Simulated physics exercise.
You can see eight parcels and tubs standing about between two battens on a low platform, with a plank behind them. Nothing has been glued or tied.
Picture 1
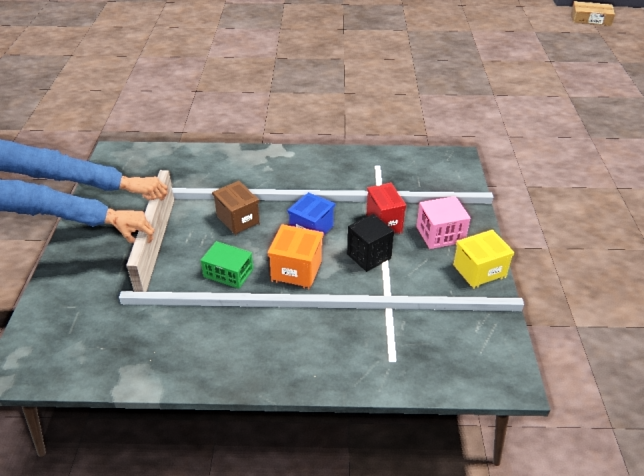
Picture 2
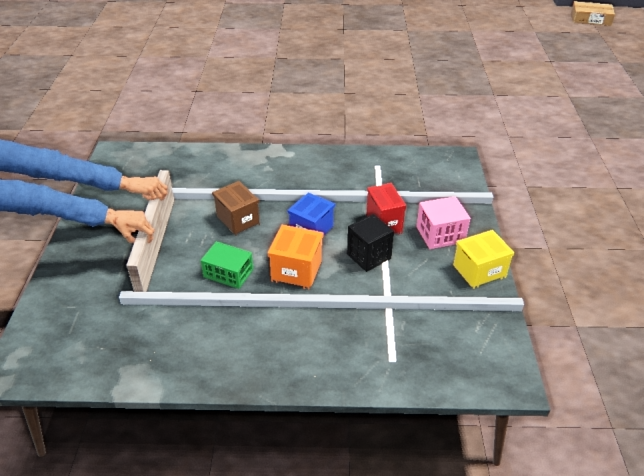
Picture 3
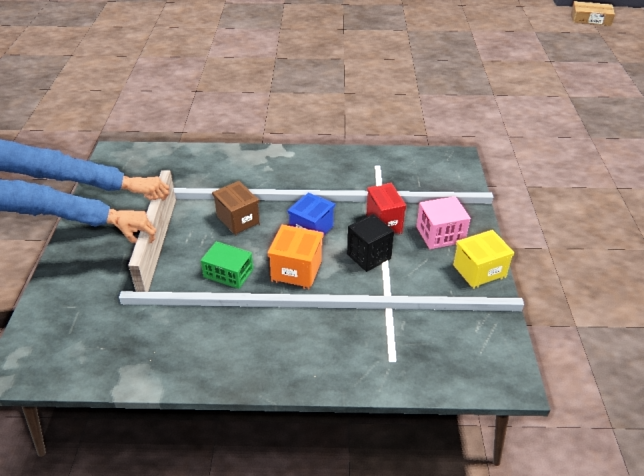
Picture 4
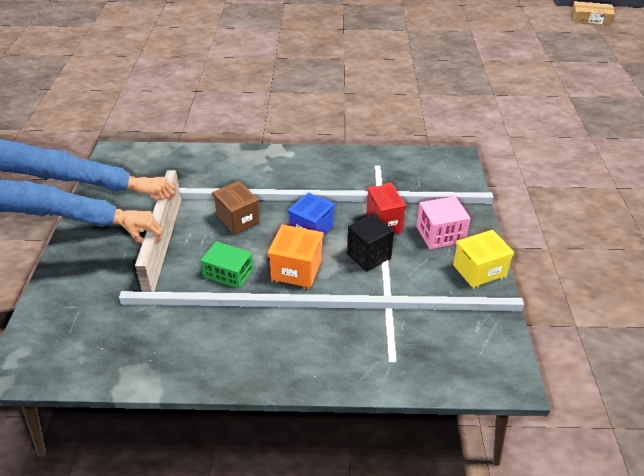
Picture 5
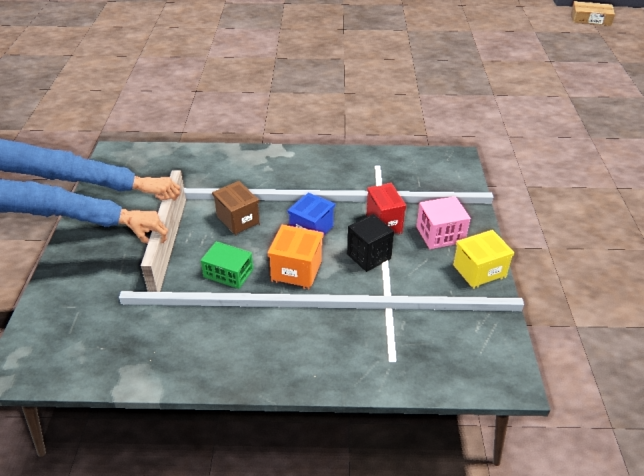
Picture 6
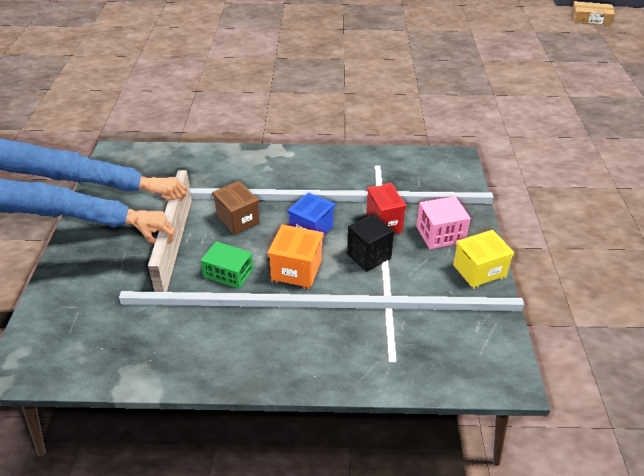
On a low platform, two hands slide a plank slightly right toward eight still, colourful containers.
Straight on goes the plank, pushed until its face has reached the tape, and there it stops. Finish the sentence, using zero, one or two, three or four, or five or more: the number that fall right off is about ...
The number that fall right off is about zero.
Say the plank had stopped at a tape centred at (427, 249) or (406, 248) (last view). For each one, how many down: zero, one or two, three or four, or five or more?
Three to four; 1 or 2.
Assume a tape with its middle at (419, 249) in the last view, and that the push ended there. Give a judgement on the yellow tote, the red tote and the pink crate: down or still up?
Result - yellow tote: Drops; red tote: Remains in place; pink crate: Drops.
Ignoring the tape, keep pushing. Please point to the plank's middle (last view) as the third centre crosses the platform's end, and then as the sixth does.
I'd put it close to (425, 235) and later close to (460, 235).
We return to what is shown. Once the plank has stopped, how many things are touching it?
The number is 2.
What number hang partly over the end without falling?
Overhanging: 2.
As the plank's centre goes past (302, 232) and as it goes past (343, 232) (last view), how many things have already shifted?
Counts: 5, 7.
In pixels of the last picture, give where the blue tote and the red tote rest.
They finish at roughly (431, 216) and (457, 201) respectively.
A little later, none off yet; yellow tote at rest near (482, 259); pink crate at rest near (443, 223); red tote at rest near (385, 211).
When it is over, the number that fall off is zero.
